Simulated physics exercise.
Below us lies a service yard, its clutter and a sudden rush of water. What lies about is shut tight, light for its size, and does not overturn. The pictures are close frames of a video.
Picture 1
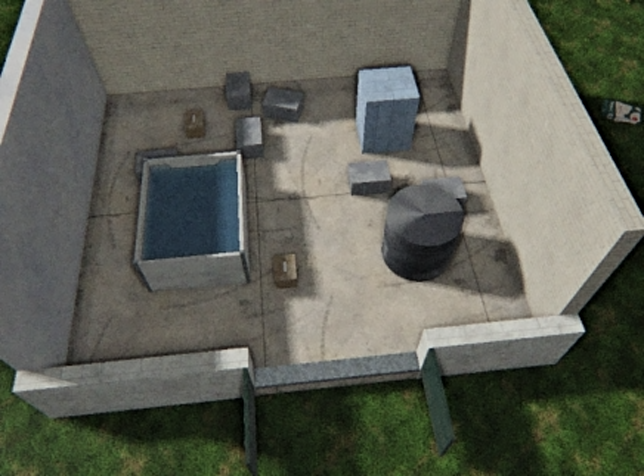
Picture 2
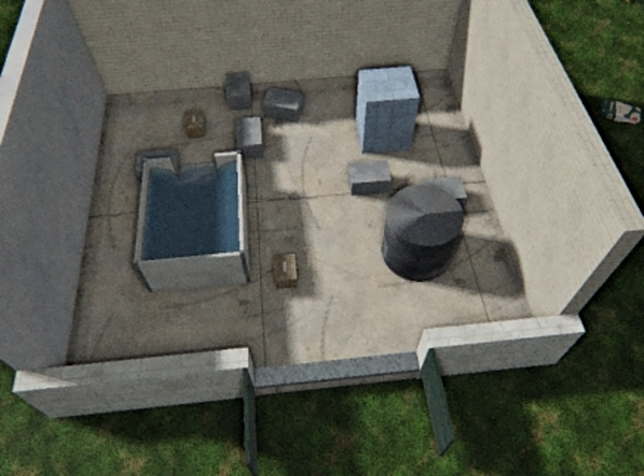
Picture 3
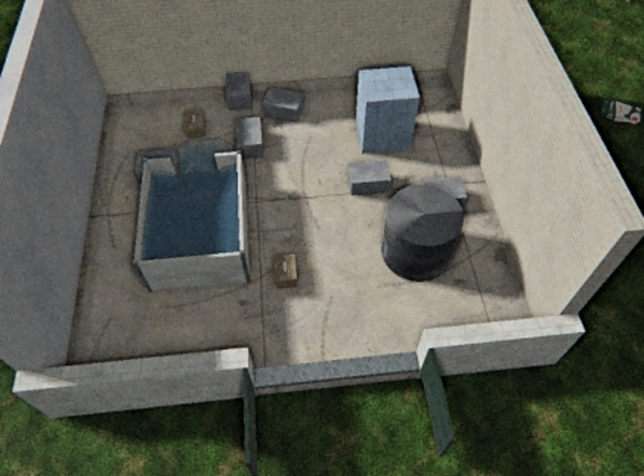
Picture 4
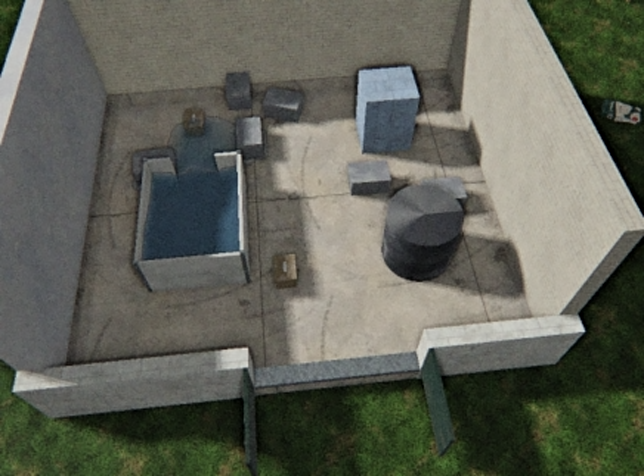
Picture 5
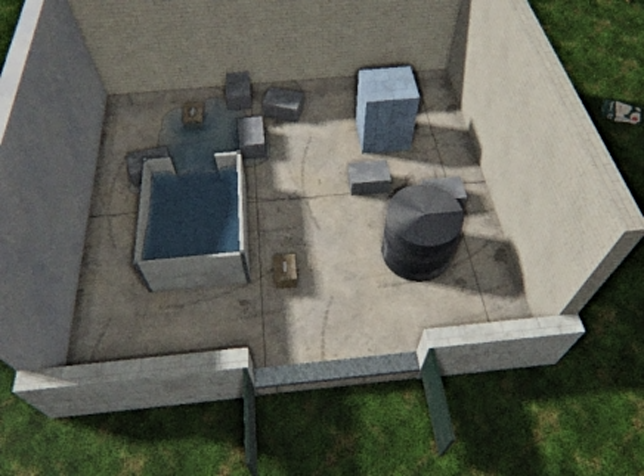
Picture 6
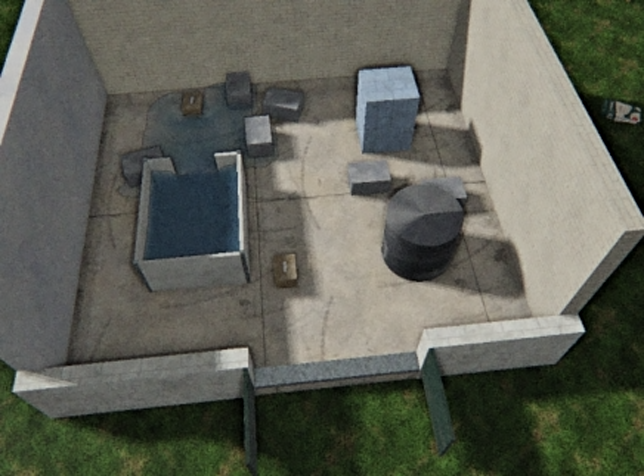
In a walled yard, water poured through a gap in the back of a raised tank and spread across the floor, nudging a small brown box and a few grey blocks slightly away.
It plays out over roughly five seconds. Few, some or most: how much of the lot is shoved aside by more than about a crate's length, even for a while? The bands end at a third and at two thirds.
It is from one to two thirds.
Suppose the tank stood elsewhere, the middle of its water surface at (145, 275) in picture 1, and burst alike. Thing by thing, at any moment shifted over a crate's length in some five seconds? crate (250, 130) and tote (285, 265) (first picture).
One after the other: Yes, never so far.
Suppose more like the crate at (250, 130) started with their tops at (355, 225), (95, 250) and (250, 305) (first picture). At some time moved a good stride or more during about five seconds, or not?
One after the other: Short of that, swept aside, less than that.
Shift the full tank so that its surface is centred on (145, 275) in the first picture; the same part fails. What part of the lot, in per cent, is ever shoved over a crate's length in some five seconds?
Roughly 80 per cent.
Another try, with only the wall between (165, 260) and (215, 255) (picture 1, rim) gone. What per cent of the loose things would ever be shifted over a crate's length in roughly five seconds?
I make it 10 per cent.
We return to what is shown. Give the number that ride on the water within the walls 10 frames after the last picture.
That makes 2.
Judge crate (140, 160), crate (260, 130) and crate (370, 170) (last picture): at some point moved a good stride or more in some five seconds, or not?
As listed: Moved that far, shifted that much, less than that.
A moment on, 1 of 8 are well off their spots; 1 afloat.
Next, 4 of 8 are well off their spots; 2 afloat.
Later, 5 of 8 are well off their spots; 4 afloat.
In the end, 5 of 8 are well off their spots, and 5 have been at some point; 2 afloat.
